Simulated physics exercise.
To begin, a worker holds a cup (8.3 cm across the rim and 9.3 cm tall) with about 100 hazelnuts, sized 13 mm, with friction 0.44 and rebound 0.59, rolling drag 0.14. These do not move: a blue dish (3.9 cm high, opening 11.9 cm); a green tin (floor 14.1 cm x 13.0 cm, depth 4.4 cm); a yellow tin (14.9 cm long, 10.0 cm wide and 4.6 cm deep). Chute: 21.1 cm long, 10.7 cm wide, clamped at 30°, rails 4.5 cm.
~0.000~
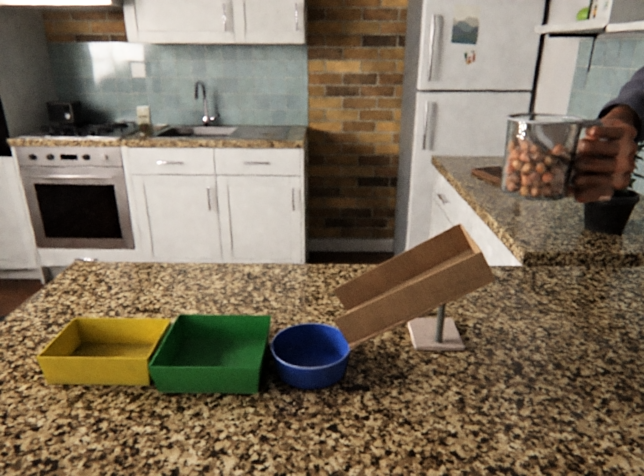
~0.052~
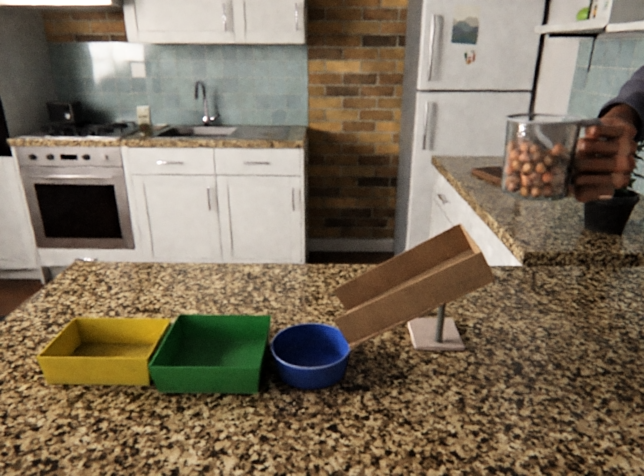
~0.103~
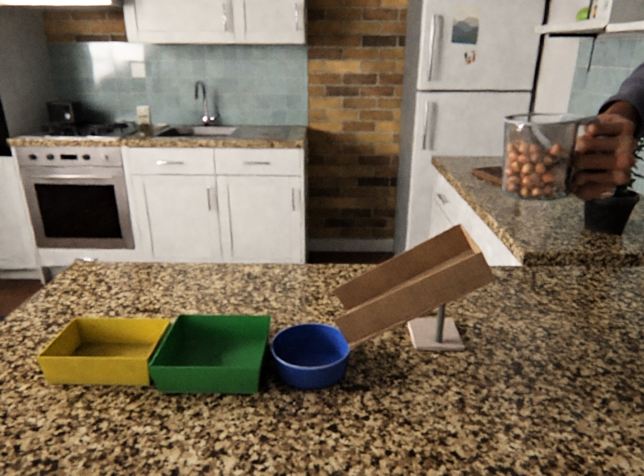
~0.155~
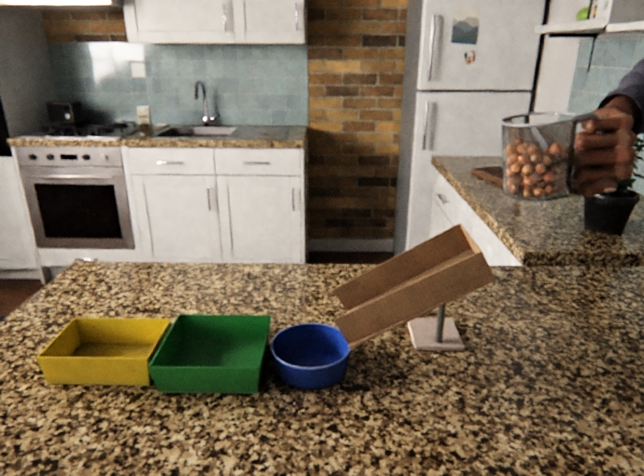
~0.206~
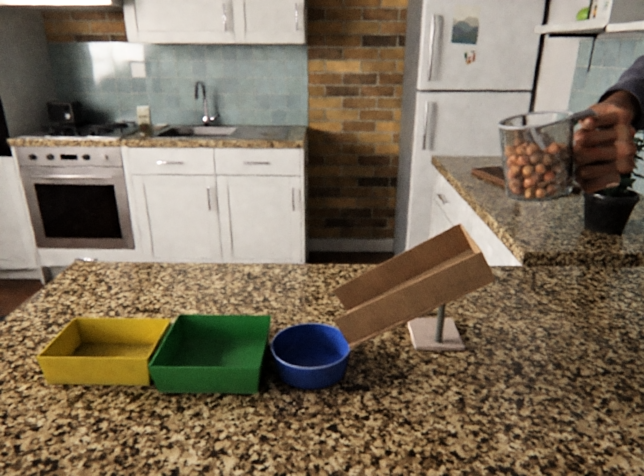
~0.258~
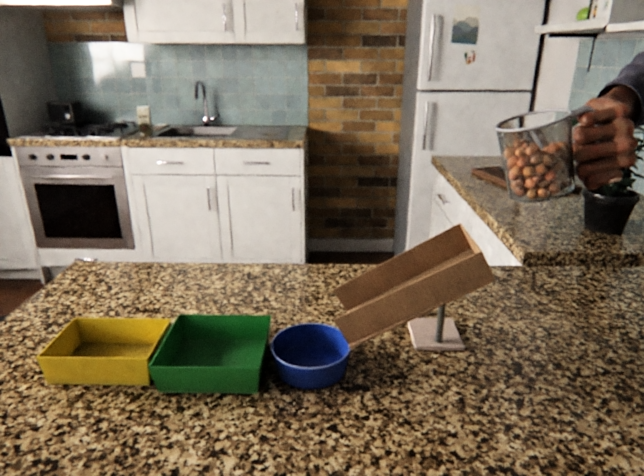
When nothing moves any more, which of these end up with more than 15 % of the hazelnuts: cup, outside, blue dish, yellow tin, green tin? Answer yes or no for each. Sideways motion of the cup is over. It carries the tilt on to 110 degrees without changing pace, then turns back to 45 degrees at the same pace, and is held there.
Cup: Yes, outside everything: Yes, blue dish: Yes, yellow tin: No, green tin: No.
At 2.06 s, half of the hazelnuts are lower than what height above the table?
Height estimate: Near 4 cm.
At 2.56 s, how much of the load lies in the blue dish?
By then, around 30 percent is in.
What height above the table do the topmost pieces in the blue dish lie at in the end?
Around 2.5 centimetres above the table.
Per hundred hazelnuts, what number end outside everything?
Estimate: About 30 %.
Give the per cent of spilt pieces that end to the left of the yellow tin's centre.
Near 0 per cent of the spill.
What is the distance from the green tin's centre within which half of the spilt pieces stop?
That comes to about 58 cm from the middle.
Then, at 0.95 s, tilt 72 degrees; cup 100 %; middle of all pieces near (547, 162).
After 1.53 s, tilt 109 degrees; cup 70 %, slope 30 %; middle of all pieces near (519, 198).
After 2.06 s, tilt 69 degrees; cup 30 %, slope 10 %, blue dish 25 %, outside 25 %, green tin 5 %, in the air 5 %; middle of all pieces near (461, 299).
After 2.56 s, tilt 45 degrees; cup 30 %, blue dish 30 %, outside 30 %, green tin 5 %; middle of all pieces near (454, 309).
At rest (2.9 s), cup 30 %, slope 0 %, blue dish 30 %, yellow tin 0 %, outside 30 %, green tin 5 %.
